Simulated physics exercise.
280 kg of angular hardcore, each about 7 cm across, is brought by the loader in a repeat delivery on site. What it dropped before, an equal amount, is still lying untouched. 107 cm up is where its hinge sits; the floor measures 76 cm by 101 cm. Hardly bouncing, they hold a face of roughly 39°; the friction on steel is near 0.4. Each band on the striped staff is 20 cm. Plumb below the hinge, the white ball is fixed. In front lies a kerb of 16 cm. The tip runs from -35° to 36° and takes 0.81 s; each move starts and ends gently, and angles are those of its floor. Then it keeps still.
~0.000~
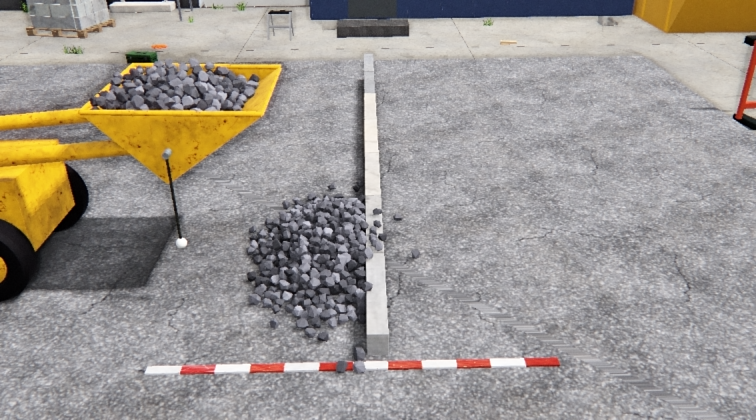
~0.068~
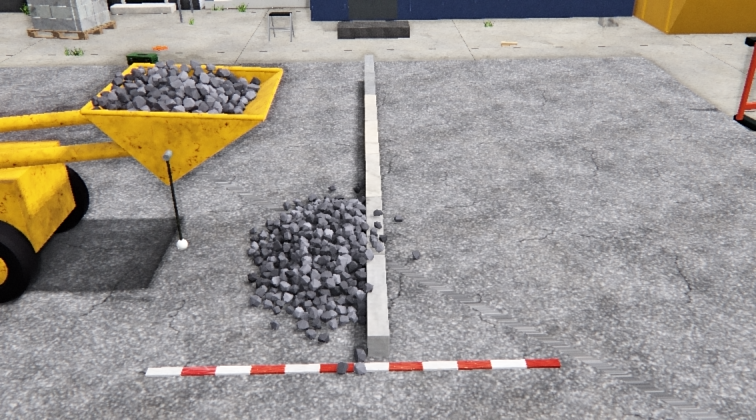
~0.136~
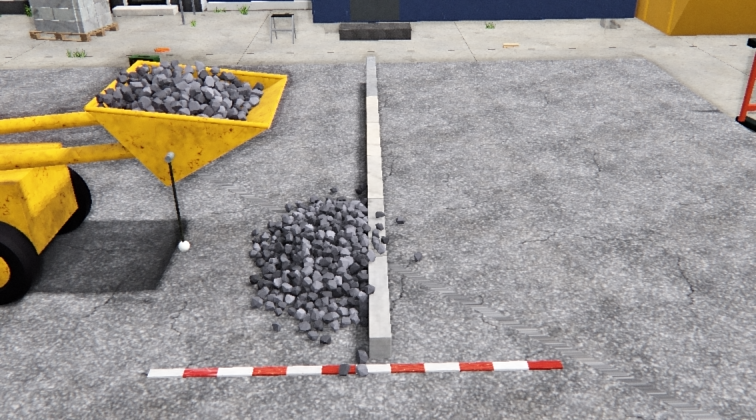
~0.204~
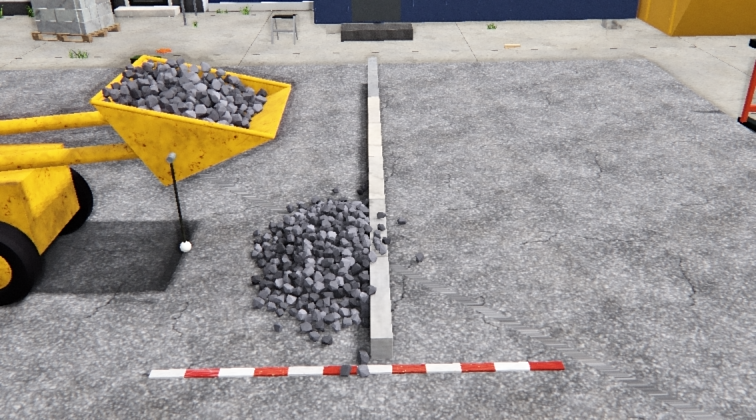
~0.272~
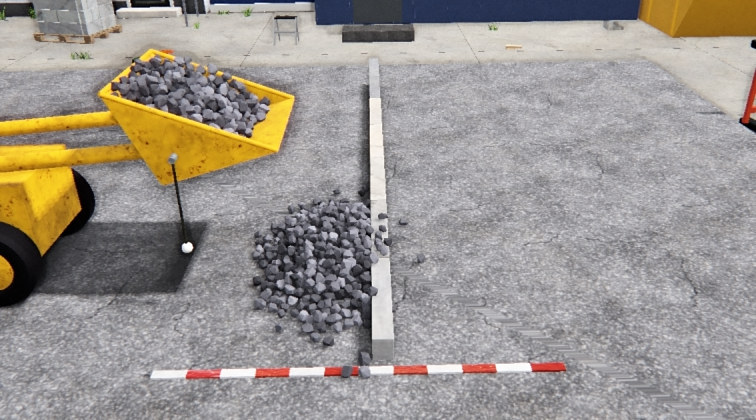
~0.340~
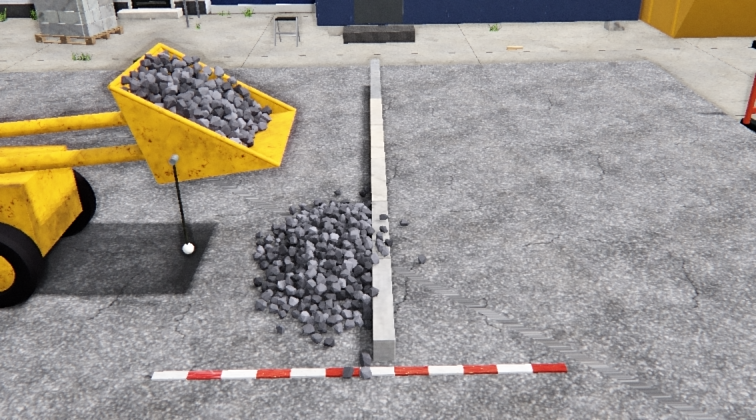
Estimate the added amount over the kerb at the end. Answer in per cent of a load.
Roughly 1 per cent of a load.
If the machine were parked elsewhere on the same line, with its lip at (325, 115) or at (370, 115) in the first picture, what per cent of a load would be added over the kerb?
The first would add around 35 per cent, the second around 90 per cent.
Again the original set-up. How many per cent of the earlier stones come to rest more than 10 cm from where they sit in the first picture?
Close to 5 in a hundred of them.
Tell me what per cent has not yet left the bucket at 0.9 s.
Estimate: 80 % remaining inside, roughly.
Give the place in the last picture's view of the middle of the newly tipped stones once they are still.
The middle lies near (299, 241) in the last picture.
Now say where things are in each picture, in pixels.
The first picture shows lip at (262, 115), floor tilted -35°, highest stones at (172, 72). The earlier load is highest near (331, 221), 28 cm above ground level, 100 % on this side of the kerb.
The second picture shows lip at (264, 118), floor tilted -34°, highest stones at (163, 74); the stones move at 0.1 m/s on average.
In the third picture, the bucket is at -30°, its lip at (268, 126); the top of the load is at (154, 73); the stones move at 0.3 m/s on average.
The fourth picture shows lip at (273, 137), floor tilted -24°, highest stones at (150, 69); the stones move at 0.4 m/s on average.
In the fifth picture, the bucket is at -16°, its lip at (277, 150); the top of the load is at (152, 65); the stones move at 0.5 m/s on average.
In the sixth picture, the bucket is at -8°, its lip at (279, 165); the top of the load is at (156, 62); the stones move at 0.5 m/s on average.
After 0.6 s the floor is at 25°; in per cent of one load, 100 in the bucket, 100 on this side of the kerb; the foremost stones are at (391, 238).
After 0.9 s the floor is at 36°; in per cent of one load, 78 in the bucket, 121 on this side of the kerb; the foremost stones are at (391, 238).
After 1.3 s the floor is at 36°; in per cent of one load, 30 in the bucket, 170 on this side of the kerb; the foremost stones are at (391, 238).
After 3.8 s the floor is at 36°; in per cent of one load, 0 in the bucket, 199 on this side of the kerb, 1 over the kerb; the foremost stones are at (423, 253). Net gain over the kerb, 1.
